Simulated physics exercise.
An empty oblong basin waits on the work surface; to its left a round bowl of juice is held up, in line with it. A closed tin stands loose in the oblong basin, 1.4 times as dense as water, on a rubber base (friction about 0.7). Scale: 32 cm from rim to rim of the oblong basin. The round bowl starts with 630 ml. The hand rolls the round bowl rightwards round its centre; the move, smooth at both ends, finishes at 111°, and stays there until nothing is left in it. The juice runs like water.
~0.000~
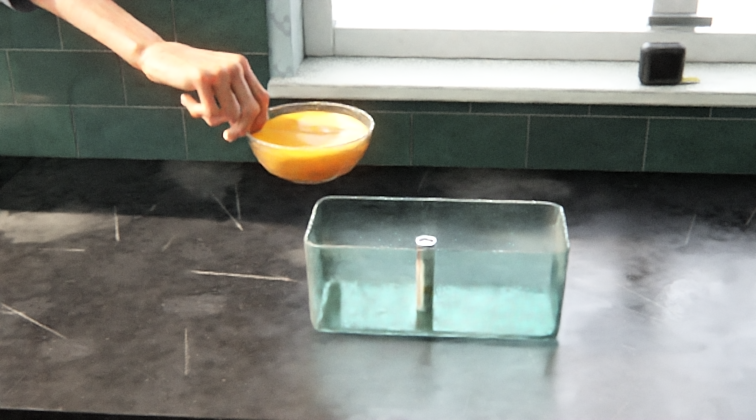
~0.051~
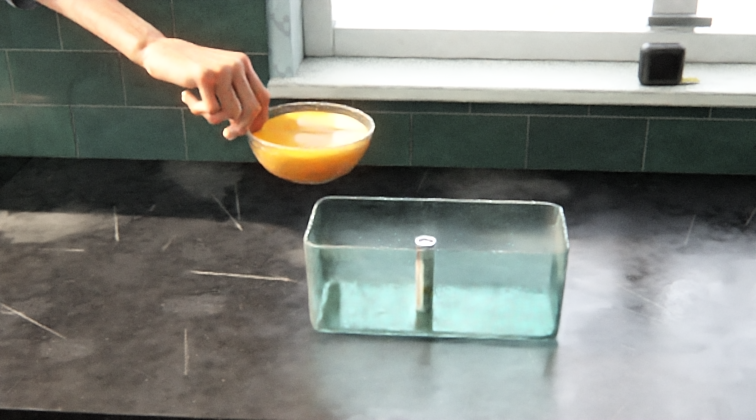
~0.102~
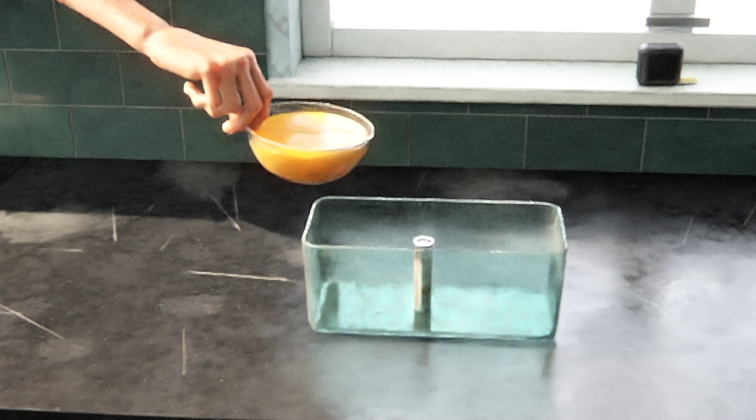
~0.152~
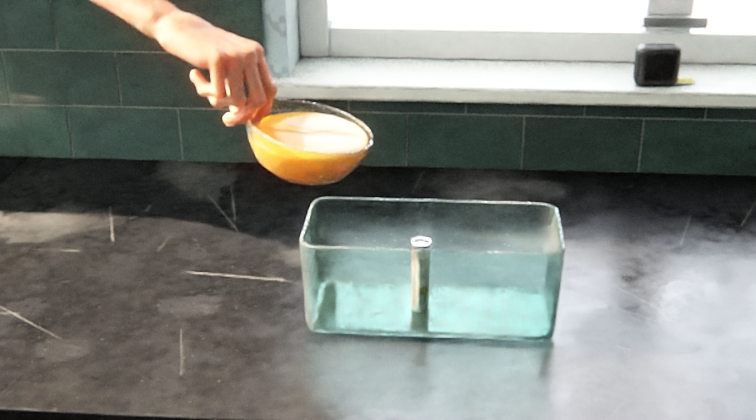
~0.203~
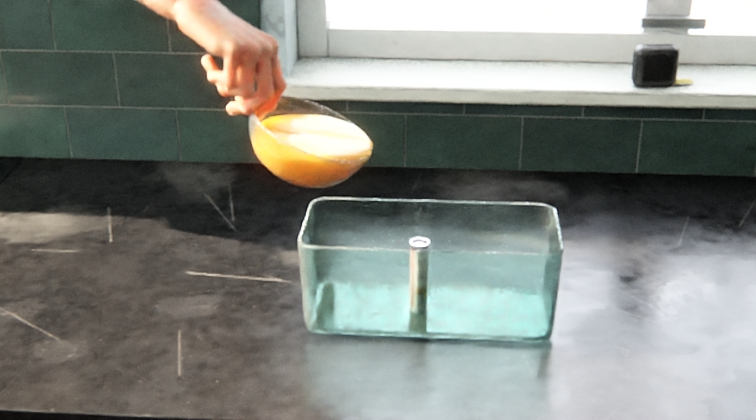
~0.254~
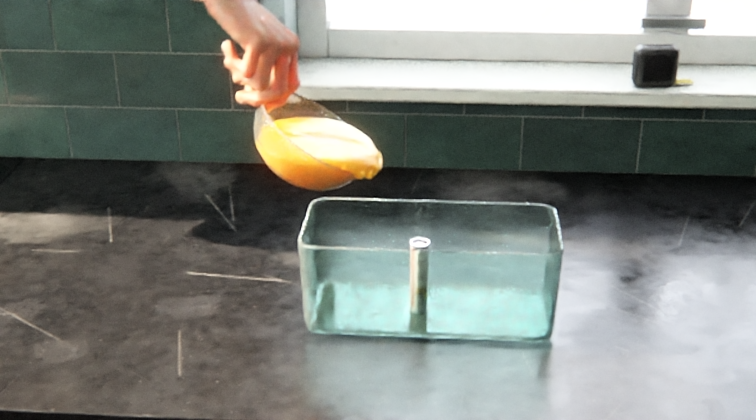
To begin with, a hand holds a clear round bowl of orange juice nearly level, above and to the left of an empty oblong glass basin with a small upright object inside. The hand rolls the bowl rightwards, slowly then more steeply, and juice starts running over its right rim.
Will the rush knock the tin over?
It topples.
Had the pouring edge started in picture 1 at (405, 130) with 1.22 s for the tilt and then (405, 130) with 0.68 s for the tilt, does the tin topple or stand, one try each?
First it keeps standing; then it keeps standing.
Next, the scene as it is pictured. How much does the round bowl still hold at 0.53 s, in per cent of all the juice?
About 4 per cent.
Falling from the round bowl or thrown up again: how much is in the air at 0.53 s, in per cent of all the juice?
Near 12 in a hundred.
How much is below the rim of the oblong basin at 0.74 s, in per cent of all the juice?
Near 100 in a hundred.
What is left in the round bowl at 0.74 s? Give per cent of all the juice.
About 0 per cent.
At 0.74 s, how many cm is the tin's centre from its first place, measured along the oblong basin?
Some 2 cm.
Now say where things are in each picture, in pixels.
It leans 0°; its right rim is at (373, 128); the juice meets the walls at (252, 129) and (370, 132); the oblong basin's rim runs from (312, 221) to (565, 229); the tin's top is at (426, 244), in the first frame.
It leans 2°; its right rim is at (373, 129); the juice meets the walls at (252, 129) and (370, 133), in the second frame.
It leans 6°; its right rim is at (373, 134); the juice meets the walls at (252, 127) and (370, 135), in the third frame.
It leans 13°; its right rim is at (372, 142); the juice meets the walls at (253, 125) and (369, 137), in the fourth frame.
It leans 23°; its right rim is at (370, 153); the juice meets the walls at (255, 127) and (369, 147); 3 per cent is over the edge, in the fifth frame.
It leans 34°; its right rim is at (368, 165); the juice meets the walls at (259, 131) and (355, 148); 11 per cent is over the edge, in the sixth frame.
After 0.53 s the tilt is 99° and 4 per cent is still to pour; the tin stands where it began.
After 0.74 s the tilt is 111° and 0 per cent is still to pour; the tin leans 10°.
After 0.95 s the tilt is 111° and 0 per cent is still to pour; the tin leans 17°.
After 1.18 s the tilt is 111° and 0 per cent is still to pour; the tin lies on its side.
In the end the tin lies on its side.
